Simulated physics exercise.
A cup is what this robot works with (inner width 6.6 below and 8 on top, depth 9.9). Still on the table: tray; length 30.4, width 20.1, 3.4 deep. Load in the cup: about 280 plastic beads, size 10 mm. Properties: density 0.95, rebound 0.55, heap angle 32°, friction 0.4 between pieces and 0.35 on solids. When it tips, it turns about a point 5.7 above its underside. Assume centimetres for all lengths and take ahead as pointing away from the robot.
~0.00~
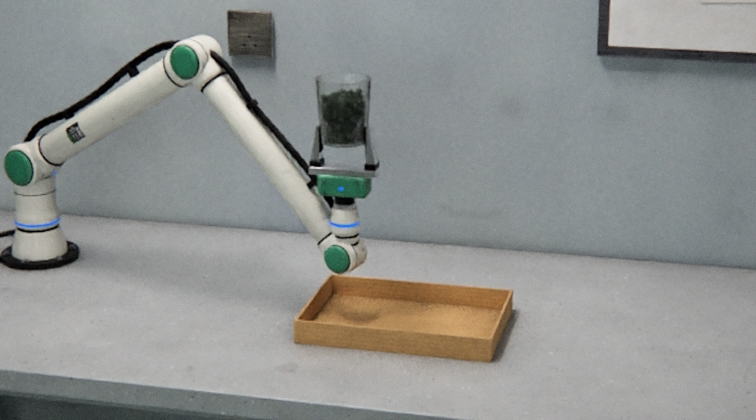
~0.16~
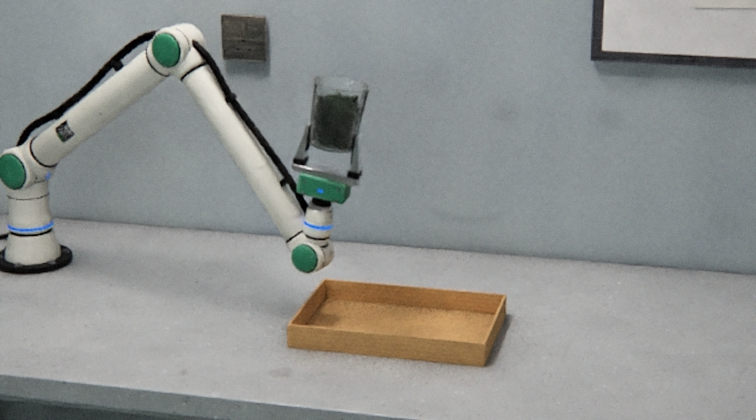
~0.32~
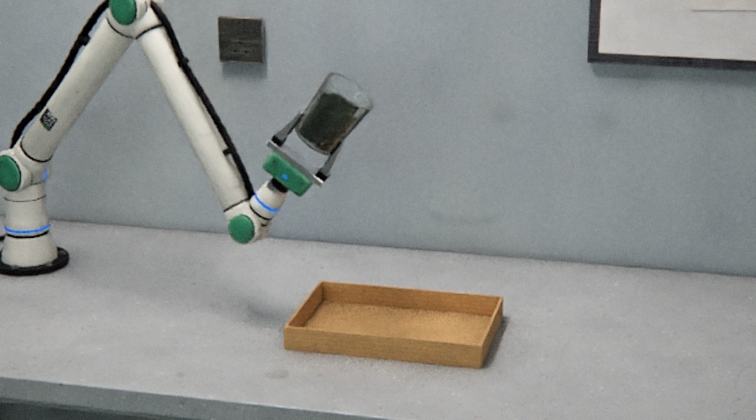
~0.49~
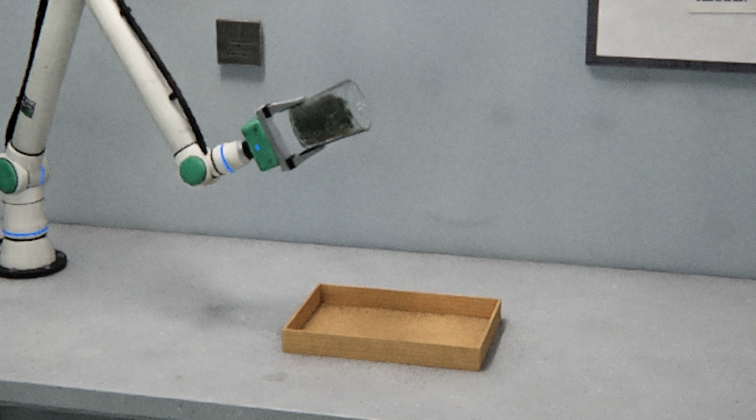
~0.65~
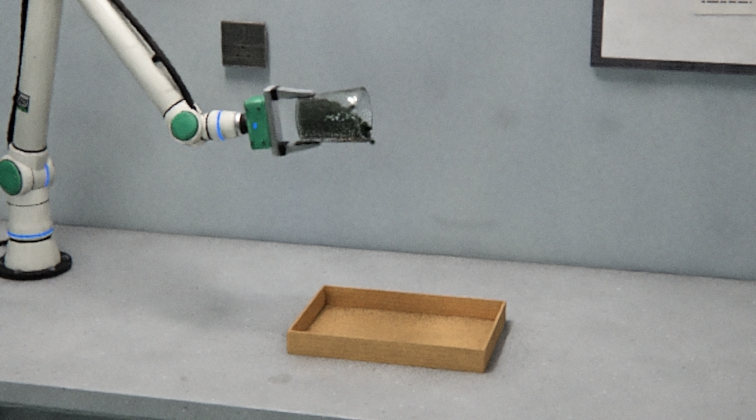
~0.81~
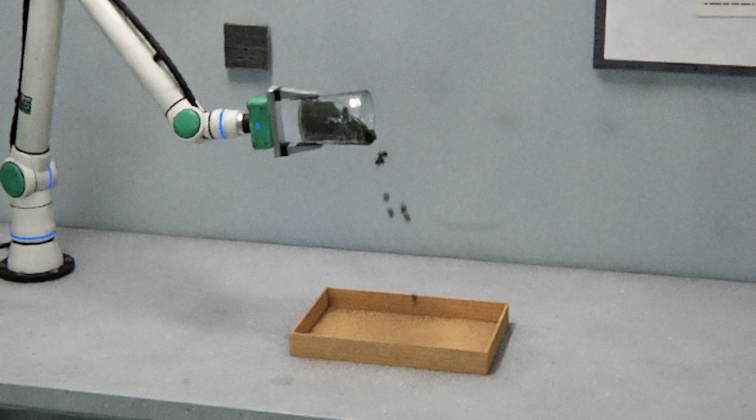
A robot arm tips a clear cup to the right and dark beads drop out.
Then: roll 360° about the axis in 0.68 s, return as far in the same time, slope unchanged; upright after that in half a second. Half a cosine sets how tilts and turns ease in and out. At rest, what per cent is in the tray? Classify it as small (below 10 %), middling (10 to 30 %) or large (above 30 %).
Classified as large.
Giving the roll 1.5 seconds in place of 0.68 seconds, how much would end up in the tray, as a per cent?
That would give near 70 in a hundred.
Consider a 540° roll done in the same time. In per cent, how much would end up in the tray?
In that case some 55 per cent.
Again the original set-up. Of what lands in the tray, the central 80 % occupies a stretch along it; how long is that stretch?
About 22 centimetres.
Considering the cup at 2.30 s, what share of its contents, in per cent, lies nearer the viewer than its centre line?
Some 60 per cent.
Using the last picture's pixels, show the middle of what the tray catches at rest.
It's centred about (429, 338).
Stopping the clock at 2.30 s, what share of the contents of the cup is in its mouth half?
40 %.
After 1.55 s, tipped 84°, highest piece 38 above the table; 174 in the cup, 67 in the tray, 2 on the table or floor, 32 in flight or on a rim.
After 2.30 s, tipped 71°, highest piece 36 above the table; 137 in the tray, 117 in the cup, 6 on the table or floor, 15 in flight or on a rim.
After 2.87 s, upright, highest piece 36 above the table; 150 in the tray, 115 in the cup, 9 on the table or floor, 1 in flight or on a rim.
After 3.57 s, upright, highest piece 36 above the table; 151 in the tray, 115 in the cup, 9 on the table or floor.
At rest, 151 in the tray, 115 in the cup, 9 on the table or floor. That is 55 % in the tray.
